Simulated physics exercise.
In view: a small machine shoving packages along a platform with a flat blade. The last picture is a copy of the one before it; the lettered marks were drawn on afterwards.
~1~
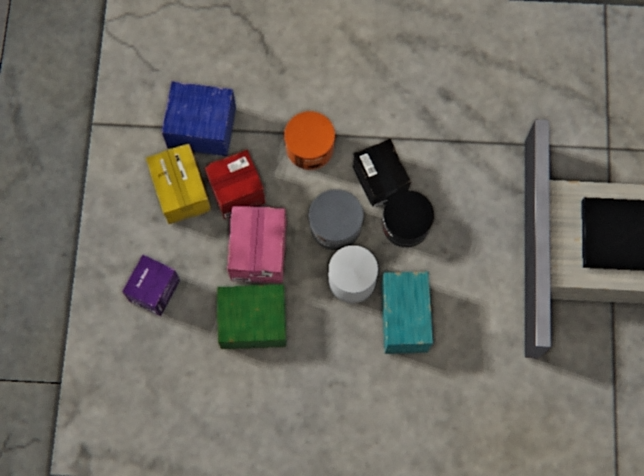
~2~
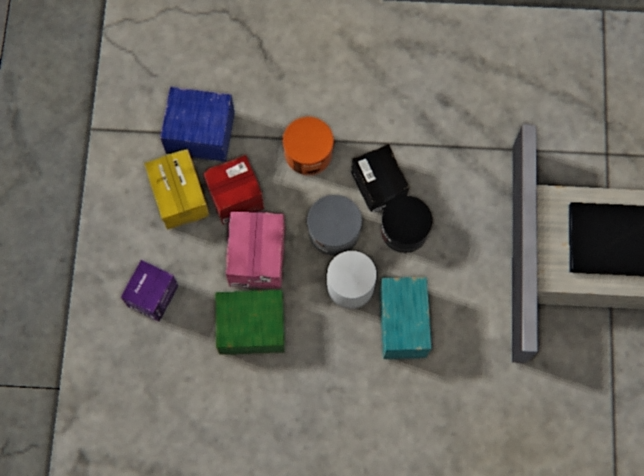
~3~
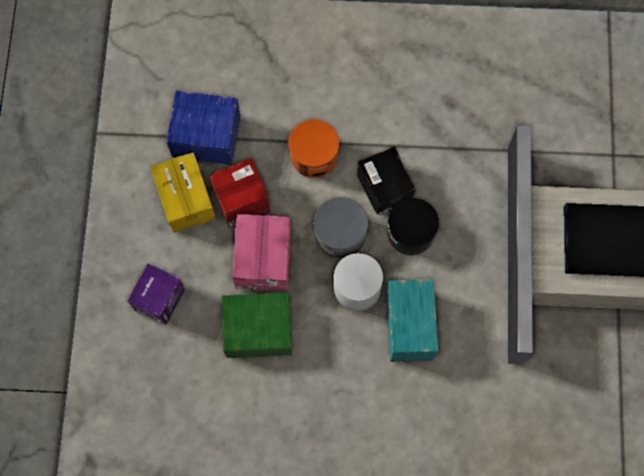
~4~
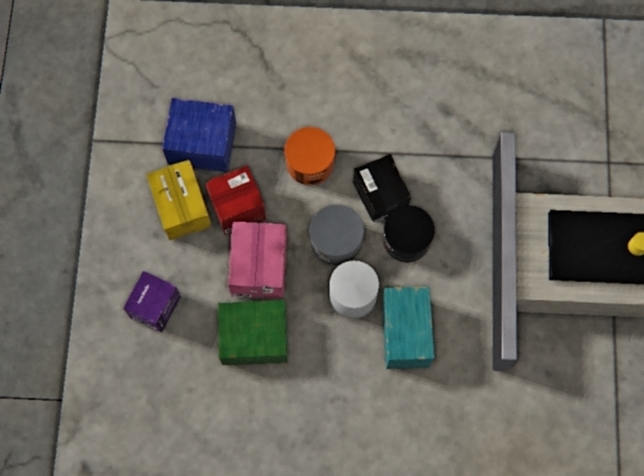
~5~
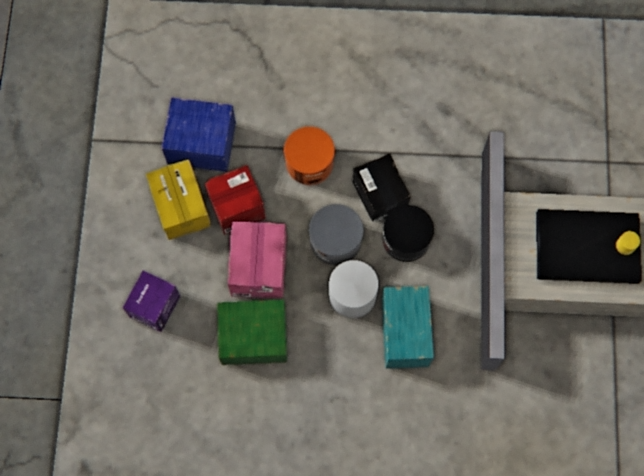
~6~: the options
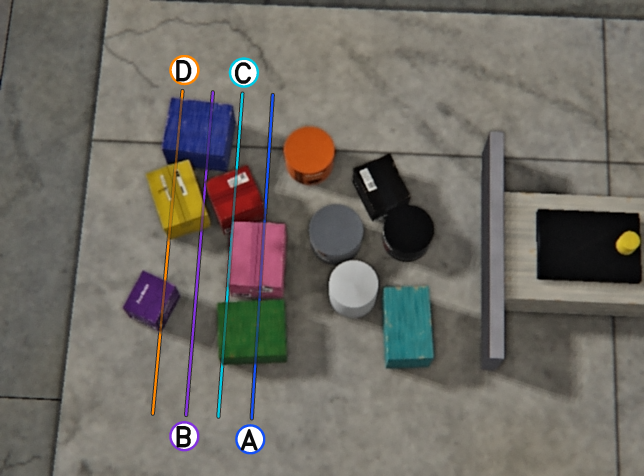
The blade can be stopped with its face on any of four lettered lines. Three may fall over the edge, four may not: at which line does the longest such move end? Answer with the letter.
No fourth one falls up to D.
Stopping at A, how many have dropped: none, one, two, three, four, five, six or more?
By then, none.
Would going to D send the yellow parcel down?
Yes.
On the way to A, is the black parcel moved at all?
Yes.
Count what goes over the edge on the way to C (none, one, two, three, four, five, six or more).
In all, none.
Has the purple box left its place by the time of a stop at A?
Yes.
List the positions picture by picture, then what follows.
The first picture shows yellow parcel (178, 184); white canister (353, 275); purple box (151, 285).
The second picture shows robot (614, 239); orange pail (308, 147).
The third picture shows robot (608, 239); green crate (258, 325).
The fourth picture shows robot (592, 246); red parcel (236, 201).
The fifth picture shows robot (581, 245); black pail (407, 235); black parcel (381, 189); pink parcel (257, 261).
On the marked copy, A at (263, 249); B at (200, 246); C at (231, 248); D at (168, 245).
With D. Early on, robot (460, 240); pink parcel (243, 260); turquoise crate (343, 324).
Further on, robot (342, 235); purple box (102, 322); yellow parcel (130, 203).
At the end, robot (250, 231); pink parcel over the edge; purple box over the edge; three fallen.
As for the rest, A is within the limit but short; B is within the limit but short; C is within the limit but short.
